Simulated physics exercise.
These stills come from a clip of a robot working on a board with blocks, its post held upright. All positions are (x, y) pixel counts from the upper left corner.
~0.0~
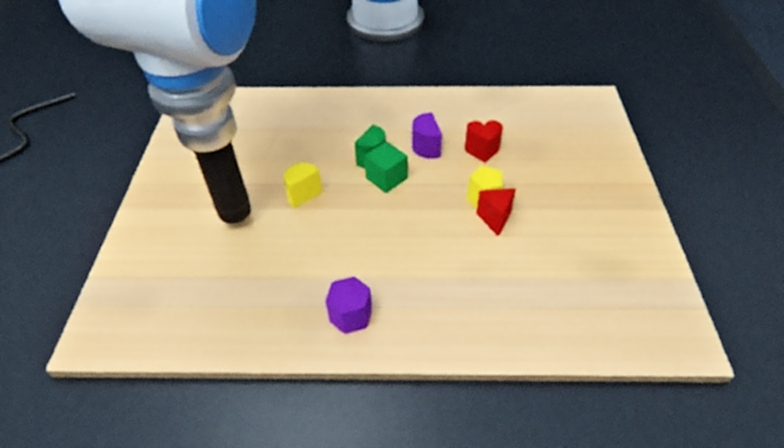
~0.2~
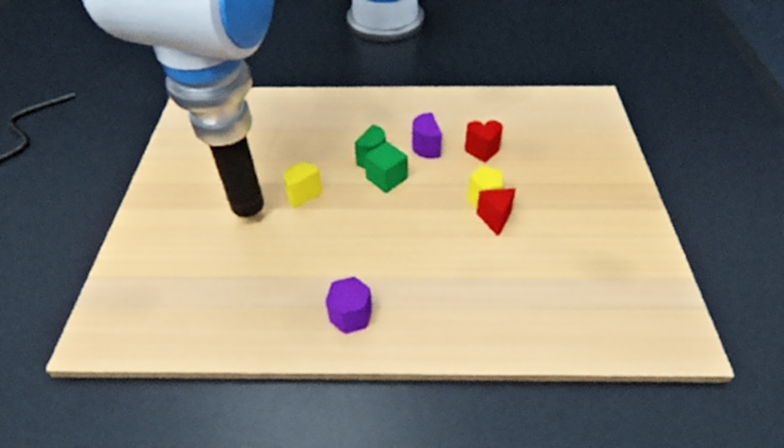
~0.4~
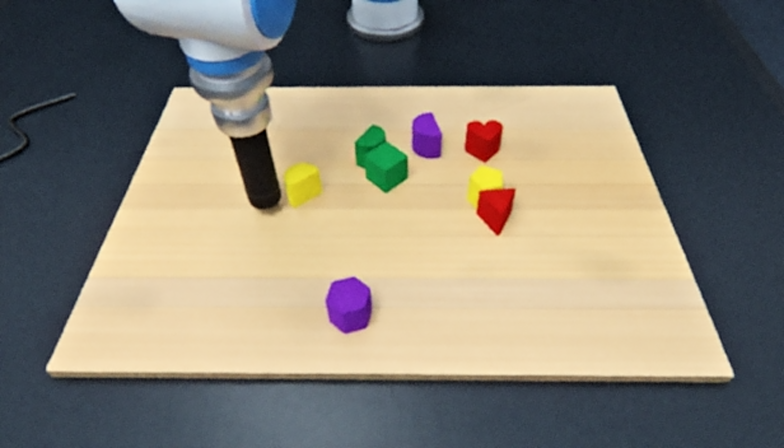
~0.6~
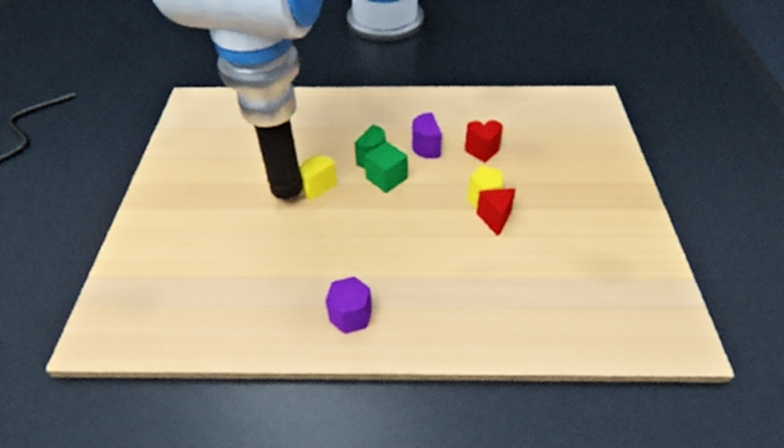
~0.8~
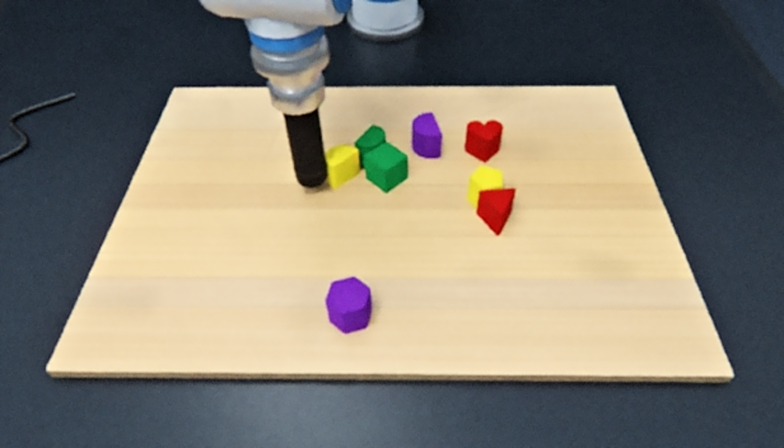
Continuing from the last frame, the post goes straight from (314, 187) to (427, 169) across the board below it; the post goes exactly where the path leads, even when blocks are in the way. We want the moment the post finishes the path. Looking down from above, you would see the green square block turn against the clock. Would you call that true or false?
The statement is false.
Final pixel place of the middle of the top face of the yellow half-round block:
I'd say the yellow half-round block ends with its top centre at (393, 133).
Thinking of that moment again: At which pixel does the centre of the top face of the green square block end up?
At (460, 142).
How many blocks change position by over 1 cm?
The way I see it, the answer is three or more.
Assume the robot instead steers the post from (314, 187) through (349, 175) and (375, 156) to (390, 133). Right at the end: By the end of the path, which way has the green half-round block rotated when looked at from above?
Watching from overhead, you'd notice the green half-round block rotating counter-clockwise.
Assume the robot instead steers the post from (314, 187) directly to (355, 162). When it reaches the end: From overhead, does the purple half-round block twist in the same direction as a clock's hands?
Final answer: Yes.
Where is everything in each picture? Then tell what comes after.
The first frame shows lower end of the post (235, 212), tops of blocks, yellow half-round block (299, 172), green half-round block (372, 136), green square block (386, 155), purple half-round block (427, 124).
The second frame shows post (248, 206), blocks as before.
The third frame shows post (265, 198), blocks as before.
The fourth frame shows post (287, 189), yellow half-round block (315, 165).
The fifth frame shows post (312, 177), yellow half-round block (339, 153), green half-round block (372, 136), green square block (386, 155), purple half-round block (427, 124).
The first path, step by step. One third of the way, post (353, 172); yellow half-round block (372, 142), turned 45° anticlockwise; green half-round block (390, 123); green square block (402, 154), turned 15° clockwise.
Two thirds of the way, post (391, 166); yellow half-round block (391, 134); green half-round block (392, 118), turned 25° clockwise; green square block (427, 147), turned 60° clockwise.
At the end, post (428, 159); yellow half-round block (393, 133), turned 135° anticlockwise; green half-round block (392, 118), turned 25° clockwise; green square block (460, 142), turned 30° clockwise; purple half-round block not moved.
